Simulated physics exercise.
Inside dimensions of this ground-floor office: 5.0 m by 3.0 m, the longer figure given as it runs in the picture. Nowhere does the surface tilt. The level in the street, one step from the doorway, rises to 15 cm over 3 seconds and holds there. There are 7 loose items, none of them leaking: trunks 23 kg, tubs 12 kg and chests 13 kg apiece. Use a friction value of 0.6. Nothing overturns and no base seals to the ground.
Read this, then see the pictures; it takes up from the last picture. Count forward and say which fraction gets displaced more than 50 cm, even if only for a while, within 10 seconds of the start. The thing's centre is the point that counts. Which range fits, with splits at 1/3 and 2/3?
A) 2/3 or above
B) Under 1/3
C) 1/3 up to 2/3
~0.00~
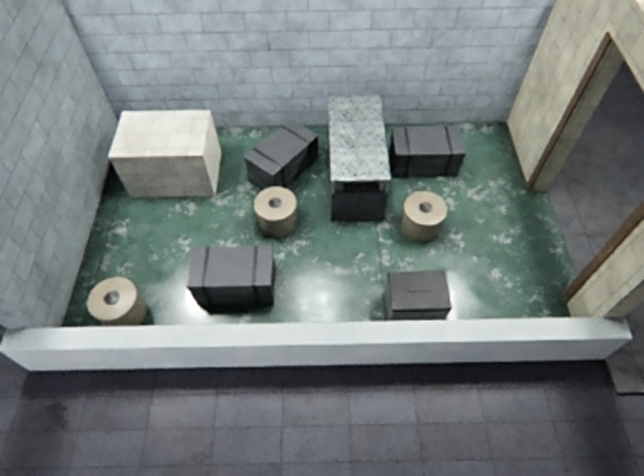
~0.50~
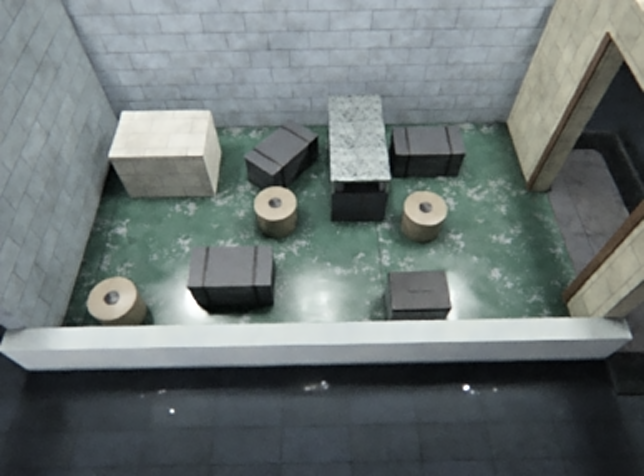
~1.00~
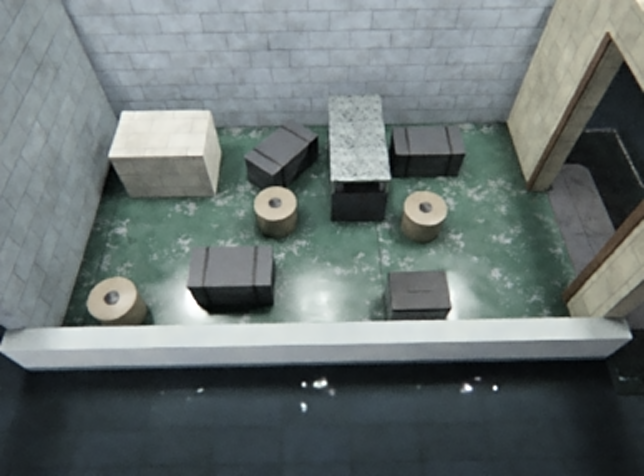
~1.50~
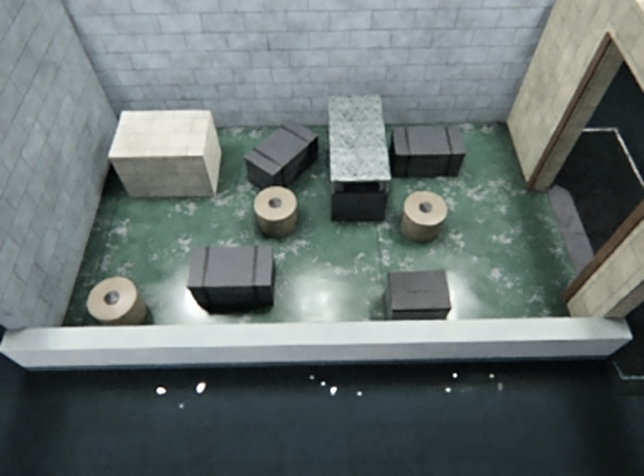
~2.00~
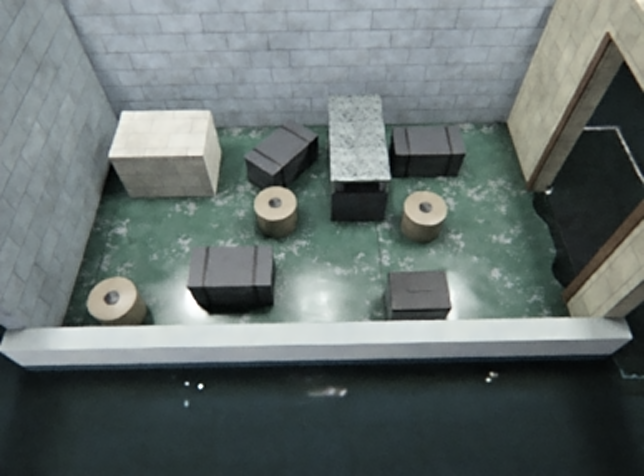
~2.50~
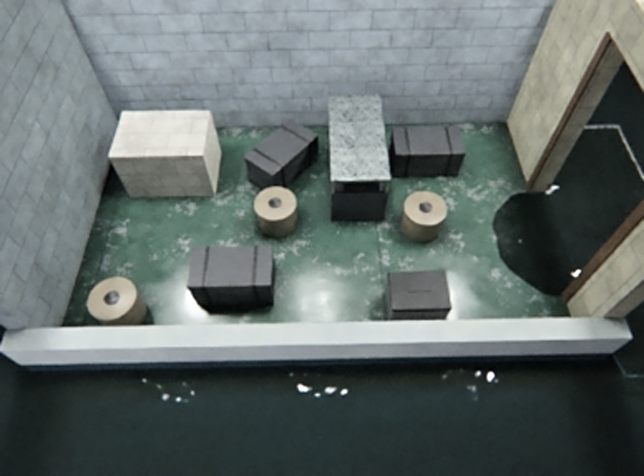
1/3 up to 2/3.
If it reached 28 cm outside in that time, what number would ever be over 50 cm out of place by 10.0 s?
That would make 5 of them.
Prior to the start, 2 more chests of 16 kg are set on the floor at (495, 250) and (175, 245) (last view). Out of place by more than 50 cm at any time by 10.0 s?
In that order: More, short of it.
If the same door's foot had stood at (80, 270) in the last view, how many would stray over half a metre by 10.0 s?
In that case the number is 5.
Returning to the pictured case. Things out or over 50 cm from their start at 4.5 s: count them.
Result: 0.
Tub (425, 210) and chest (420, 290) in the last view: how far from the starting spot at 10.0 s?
One is off by 140 cm, the other by 120 cm, in the order asked.
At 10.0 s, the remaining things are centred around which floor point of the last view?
(290, 234).
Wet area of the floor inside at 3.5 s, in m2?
Wet: Near 2.0 m2.
After 3.5 s 0 of 7 are over 50 cm from their spots; 0 afloat.
After 4.5 s 0 of 7 are over 50 cm from their spots; 0 afloat.
After 7.0 s 2 of 7 are over 50 cm from their spots; 1 afloat.
After 10.0 s 3 of 7 are over 50 cm from their spots, and 3 have been at some point; 2 afloat.
